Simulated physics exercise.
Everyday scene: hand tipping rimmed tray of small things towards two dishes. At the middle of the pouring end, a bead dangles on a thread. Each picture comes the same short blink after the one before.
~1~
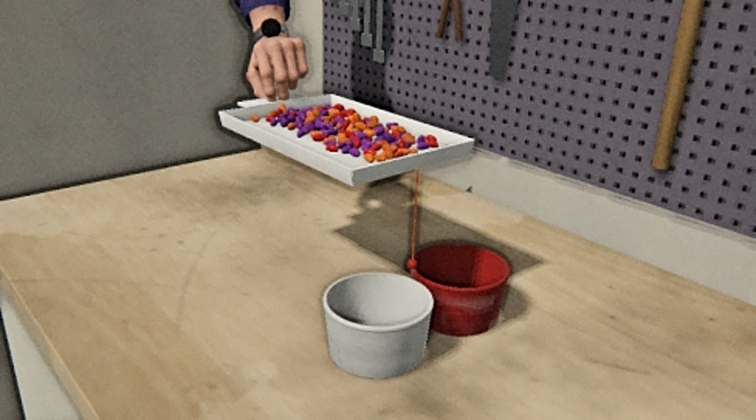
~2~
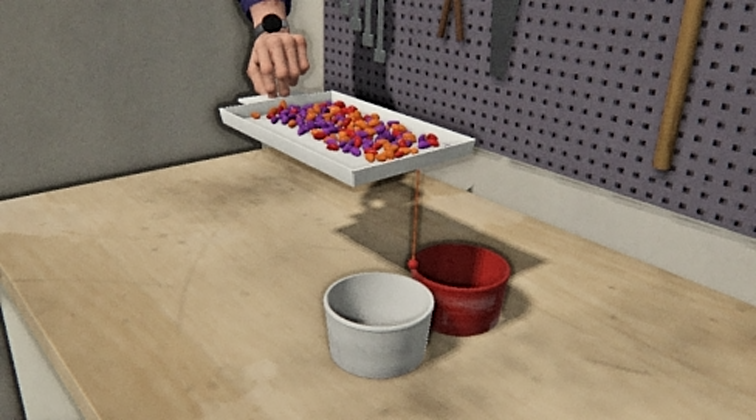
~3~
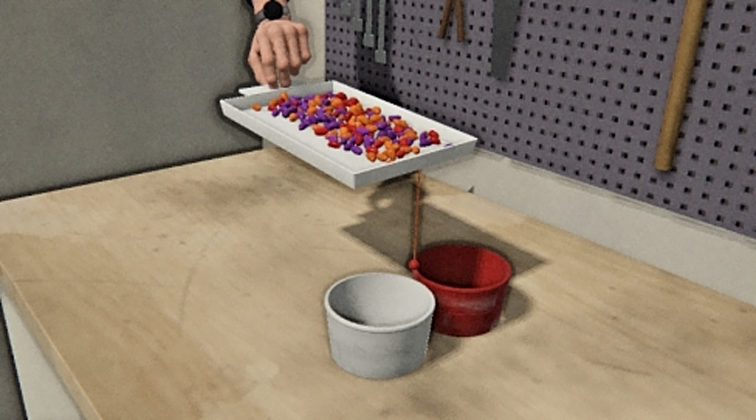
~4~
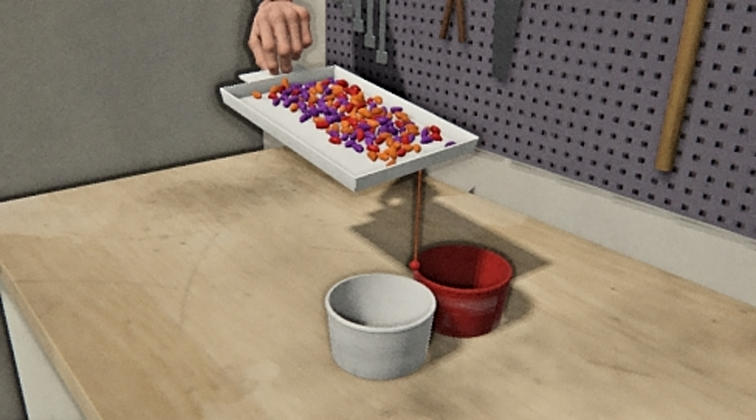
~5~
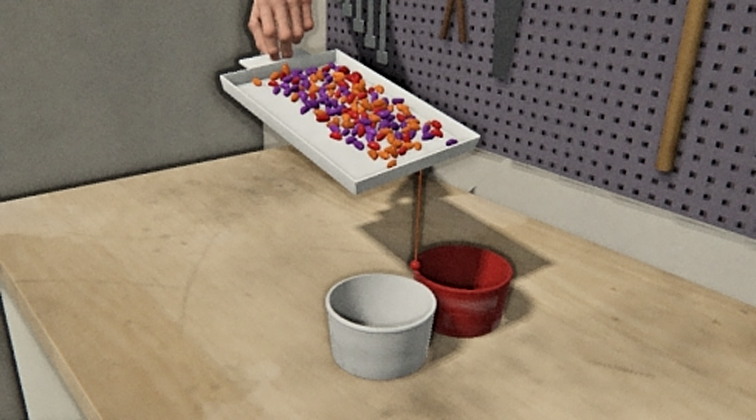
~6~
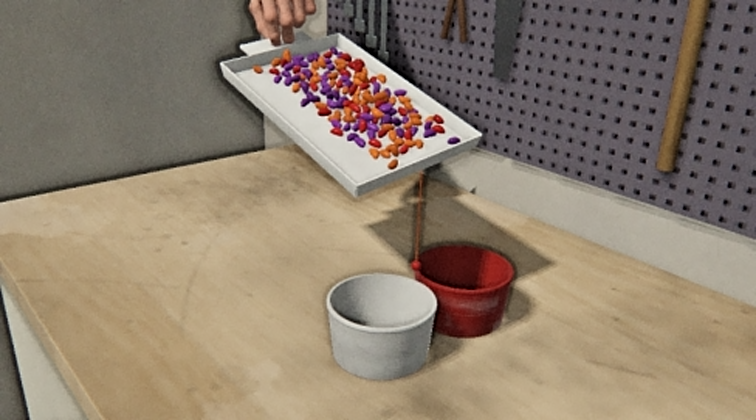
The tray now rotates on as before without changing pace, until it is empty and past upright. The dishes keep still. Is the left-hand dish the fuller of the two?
The larger heap is bound to sit in the left dish there.
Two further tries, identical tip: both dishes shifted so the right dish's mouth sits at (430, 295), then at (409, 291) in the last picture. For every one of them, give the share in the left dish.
The first try yields 40% and the second yields 20%.
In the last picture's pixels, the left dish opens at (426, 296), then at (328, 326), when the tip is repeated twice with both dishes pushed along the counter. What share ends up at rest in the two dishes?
It would be roughly 40 per cent in the first placement and roughly 60 per cent in the second.
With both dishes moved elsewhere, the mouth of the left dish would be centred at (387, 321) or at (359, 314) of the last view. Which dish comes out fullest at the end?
First try: The leftmost dish. Second try: The leftmost dish.
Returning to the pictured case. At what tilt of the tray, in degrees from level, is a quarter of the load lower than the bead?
About 120 degrees.
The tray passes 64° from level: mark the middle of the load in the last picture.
The middle of the pieces lands at roughly (378, 126).
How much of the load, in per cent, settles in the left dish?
Roughly 50 %.
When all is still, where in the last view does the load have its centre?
About (393, 360).
Shortly afterwards, tray tipped steeply; all but a few on the tray; only a few outside both; only a few in the air.
Next, tray tipped past a quarter turn; all but a few on the tray; a little in the left dish; only a few outside both.
Some moments later, tray tipped past a quarter turn; near half in the left dish; near half outside both.
In the end, tray tipped past a quarter turn; near half in the left dish; none at all in the right dish; near half outside both.
